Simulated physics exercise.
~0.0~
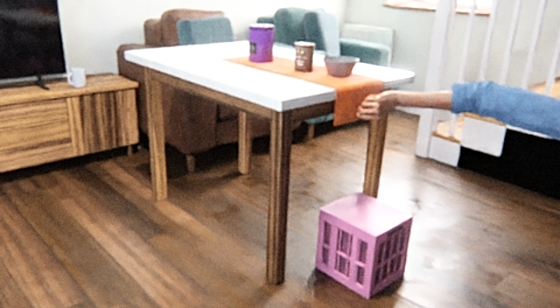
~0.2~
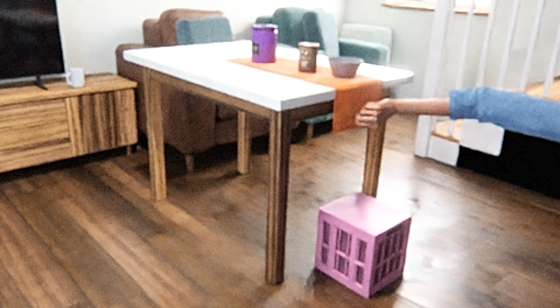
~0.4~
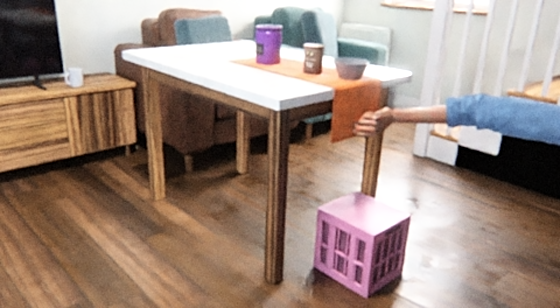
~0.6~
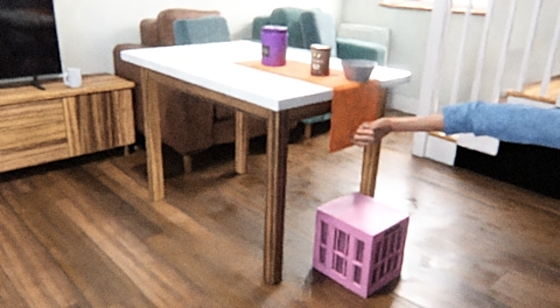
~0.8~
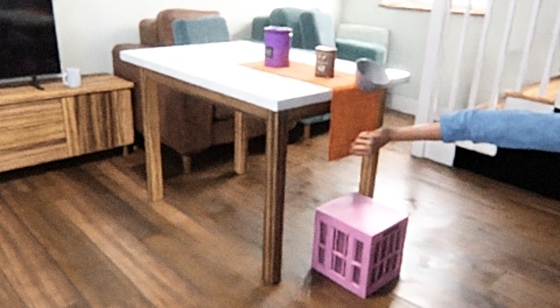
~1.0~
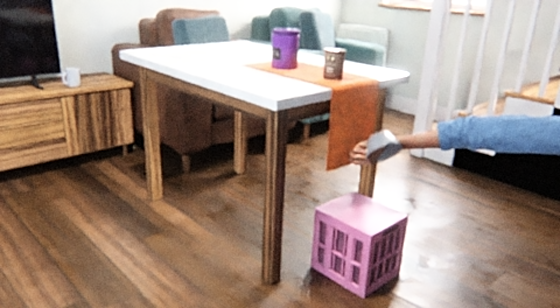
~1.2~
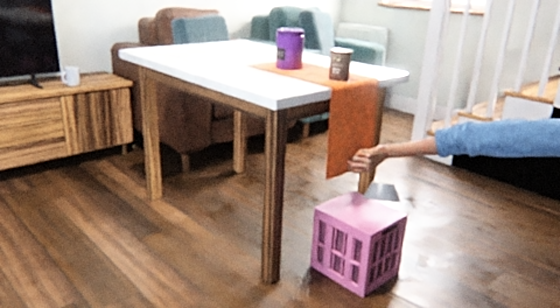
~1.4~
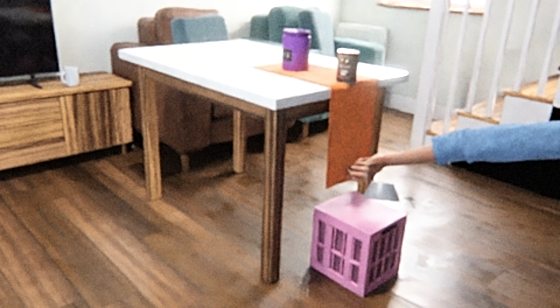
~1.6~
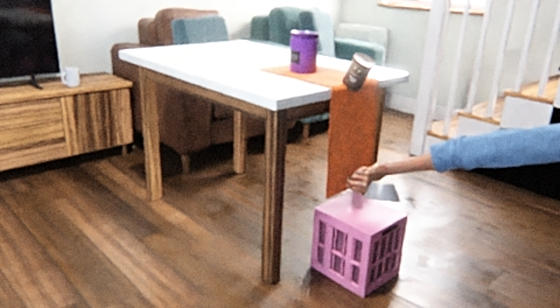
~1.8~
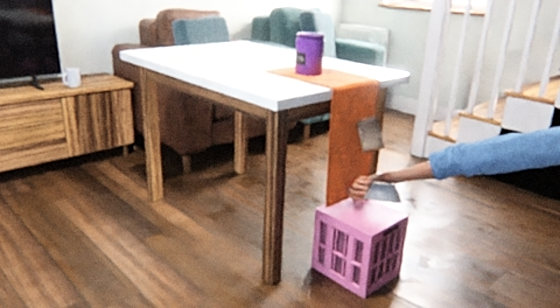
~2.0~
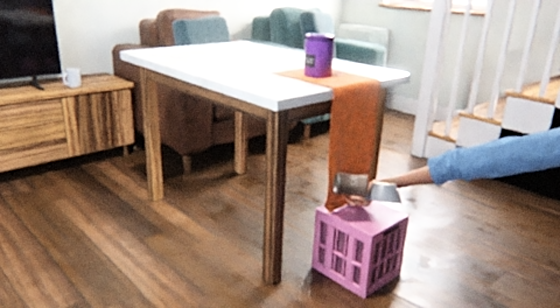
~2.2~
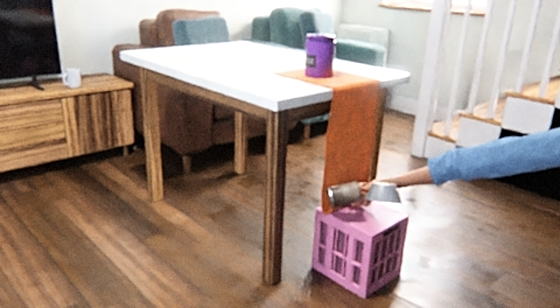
An orange scarf is drawn down over the end of a white-topped table by a hand, carrying a grey bowl and then a brown tin off the edge; both come to rest on the pink crate below, while the purple canister stays upright on the table.
